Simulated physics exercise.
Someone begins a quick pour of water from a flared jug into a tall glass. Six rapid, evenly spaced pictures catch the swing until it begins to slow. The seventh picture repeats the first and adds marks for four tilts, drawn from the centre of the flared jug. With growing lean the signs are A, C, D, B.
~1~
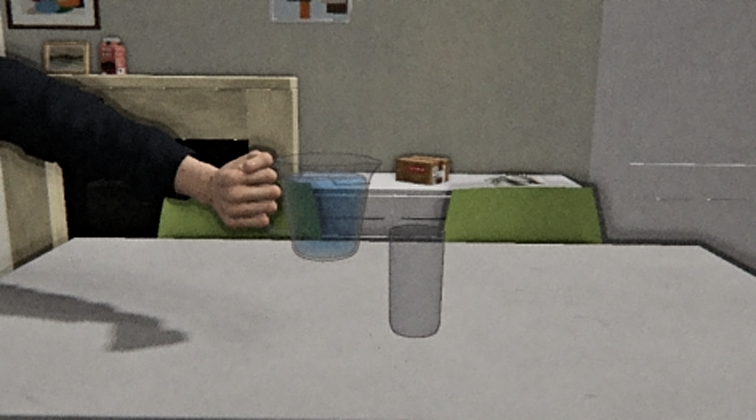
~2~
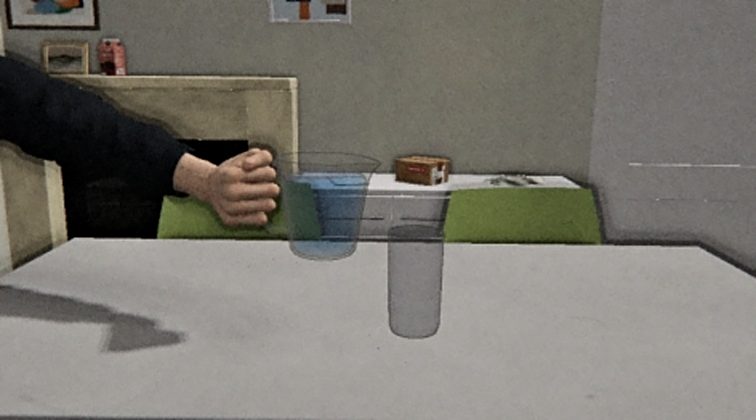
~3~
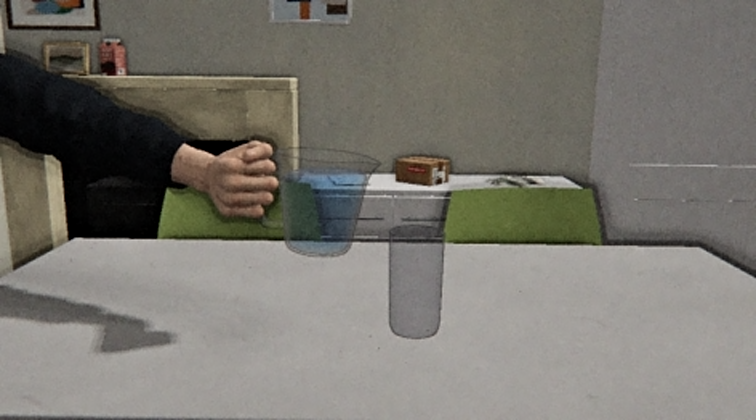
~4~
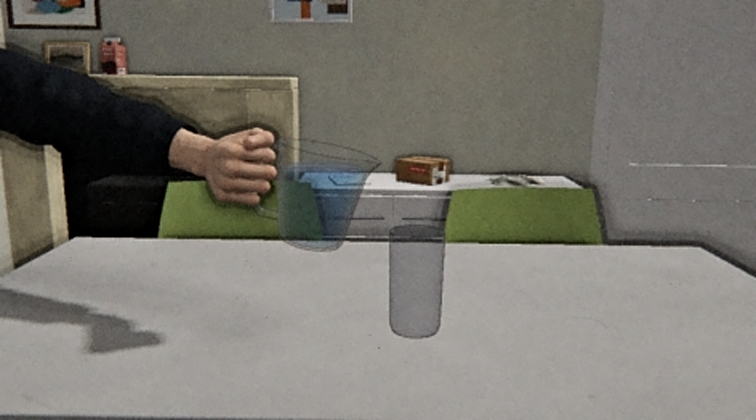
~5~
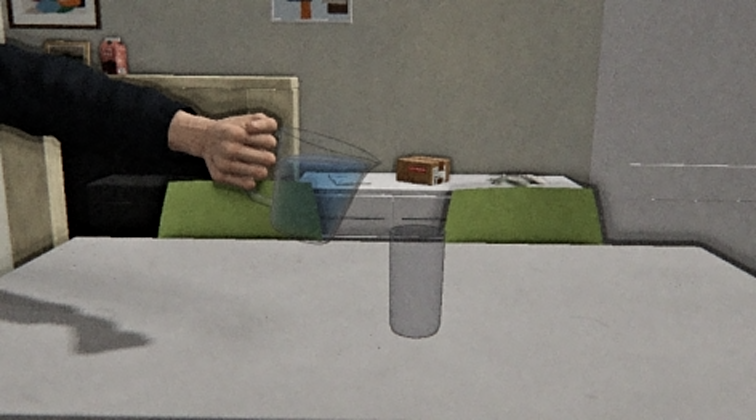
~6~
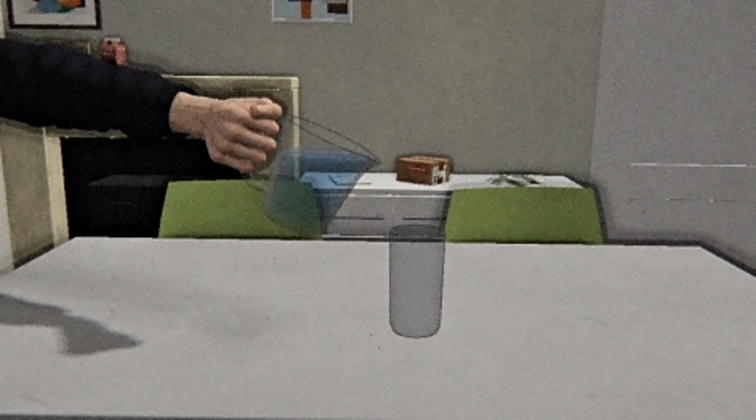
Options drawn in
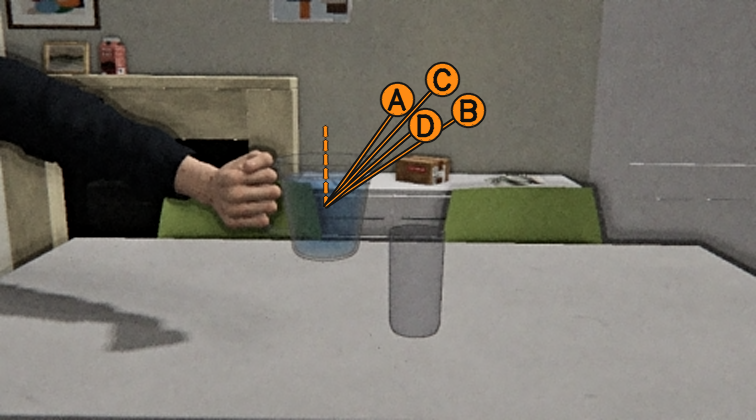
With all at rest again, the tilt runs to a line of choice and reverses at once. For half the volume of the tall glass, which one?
D.
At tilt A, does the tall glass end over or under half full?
Under.
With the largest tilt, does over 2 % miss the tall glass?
No, it does not.
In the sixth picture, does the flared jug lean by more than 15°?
Yes.
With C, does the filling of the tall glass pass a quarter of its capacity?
Yes.
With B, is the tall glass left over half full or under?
Over.
On the marked copy, A at (390, 115); B at (454, 119); C at (430, 91); D at (410, 133).
With A, the tall glass ends with about 20 % of what it can hold.
With B, the tall glass ends with about 68 % of what it can hold.
With C, the tall glass ends with about 34 % of what it can hold.
With D, the tall glass ends with about 50 % of what it can hold.
